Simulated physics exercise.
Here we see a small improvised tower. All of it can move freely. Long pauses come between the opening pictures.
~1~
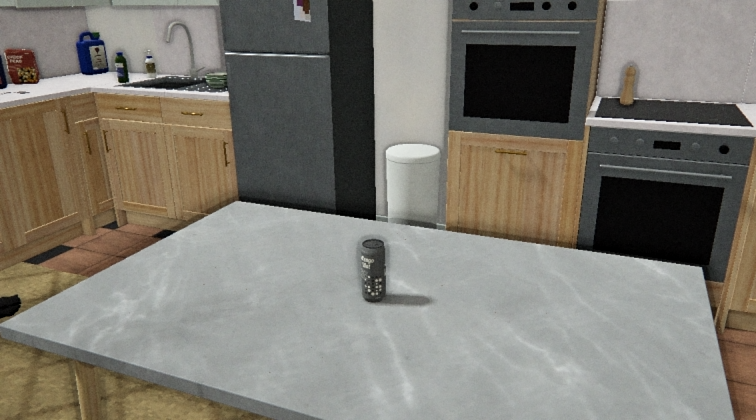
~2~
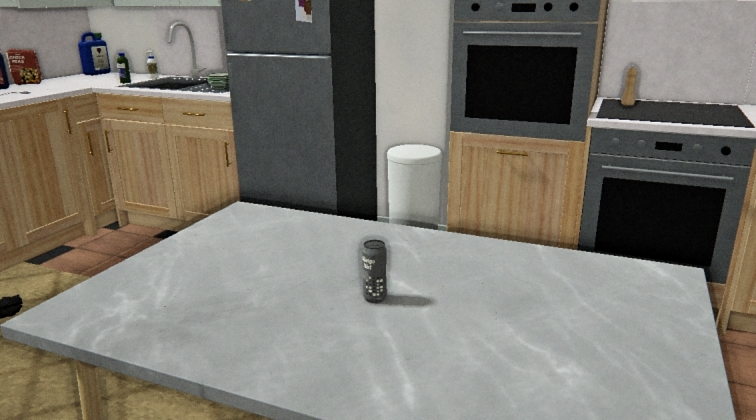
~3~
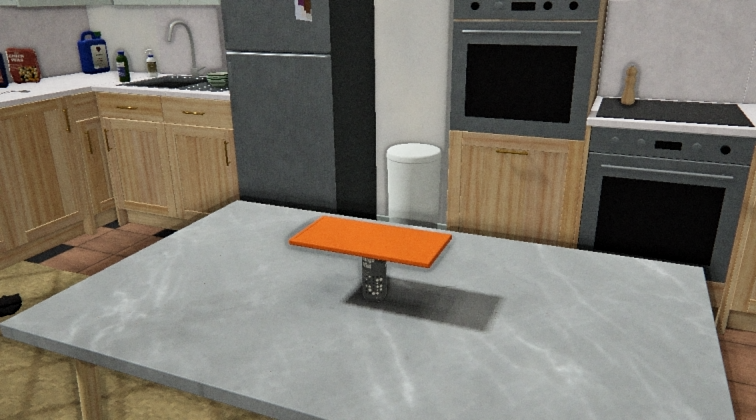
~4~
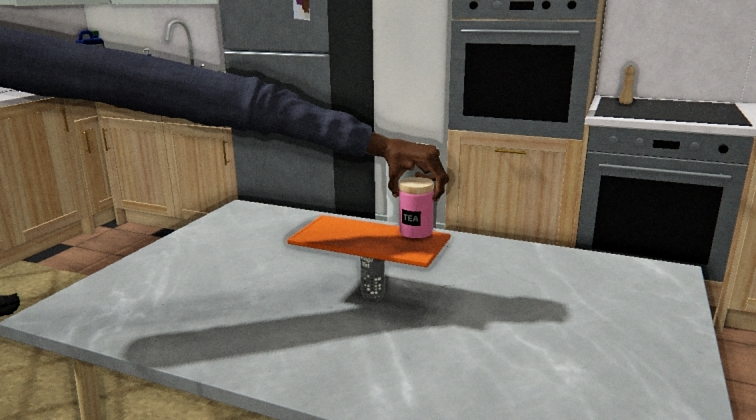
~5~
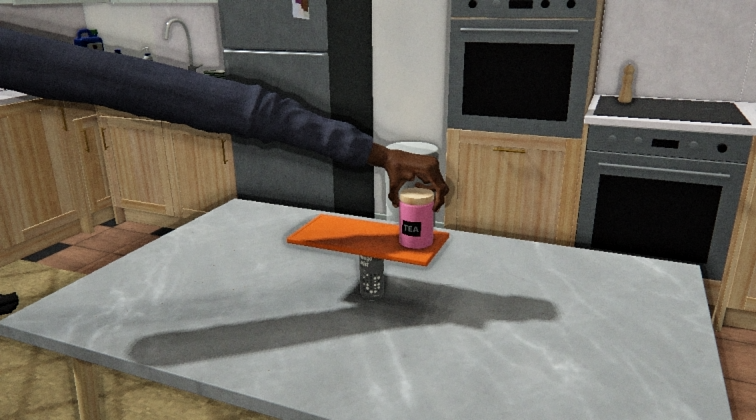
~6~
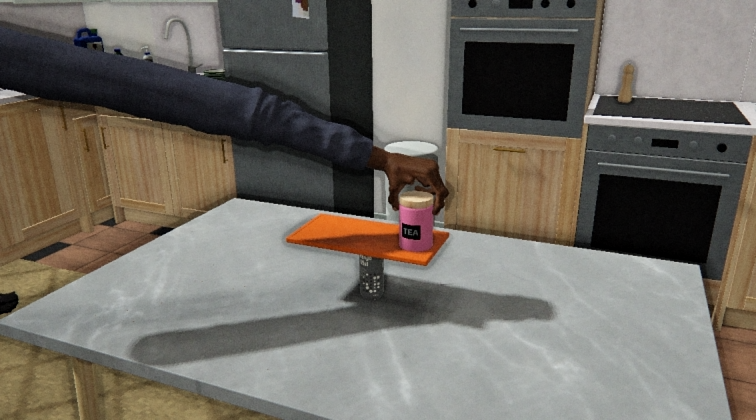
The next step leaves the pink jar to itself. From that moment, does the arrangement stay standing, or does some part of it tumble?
The result is a spill.
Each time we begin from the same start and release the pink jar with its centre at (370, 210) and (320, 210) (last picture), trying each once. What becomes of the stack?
In the first try it remains standing, then in the second try it breaks down.
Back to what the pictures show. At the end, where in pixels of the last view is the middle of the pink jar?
Around (482, 322).
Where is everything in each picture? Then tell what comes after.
In the first picture, the last thing is not in view yet; grey can (374, 271).
In the second picture, the last thing is not in view yet; grey can (375, 272).
In the third picture, the last thing is not in view yet; grey can (374, 271).
In the fourth picture, on its way; pink jar (416, 207); grey can (373, 270).
In the fifth picture, on its way; pink jar (416, 217); grey can (372, 269).
In the sixth picture, in place under the hand; pink jar (416, 221); grey can (372, 269).
Then, 0.40 s after the last picture, pink jar now fallen; orange lid tipped 54° from how it was.
Then, 0.60 s after the last picture, orange lid now fallen; grey can tipped 18° from how it was.
Then, 0.70 s after the last picture, grey can on its side.
At rest, fallen, grey can, orange lid and pink jar. Seen from the same camera at the end, pink jar near (482, 322). The stack gives way.
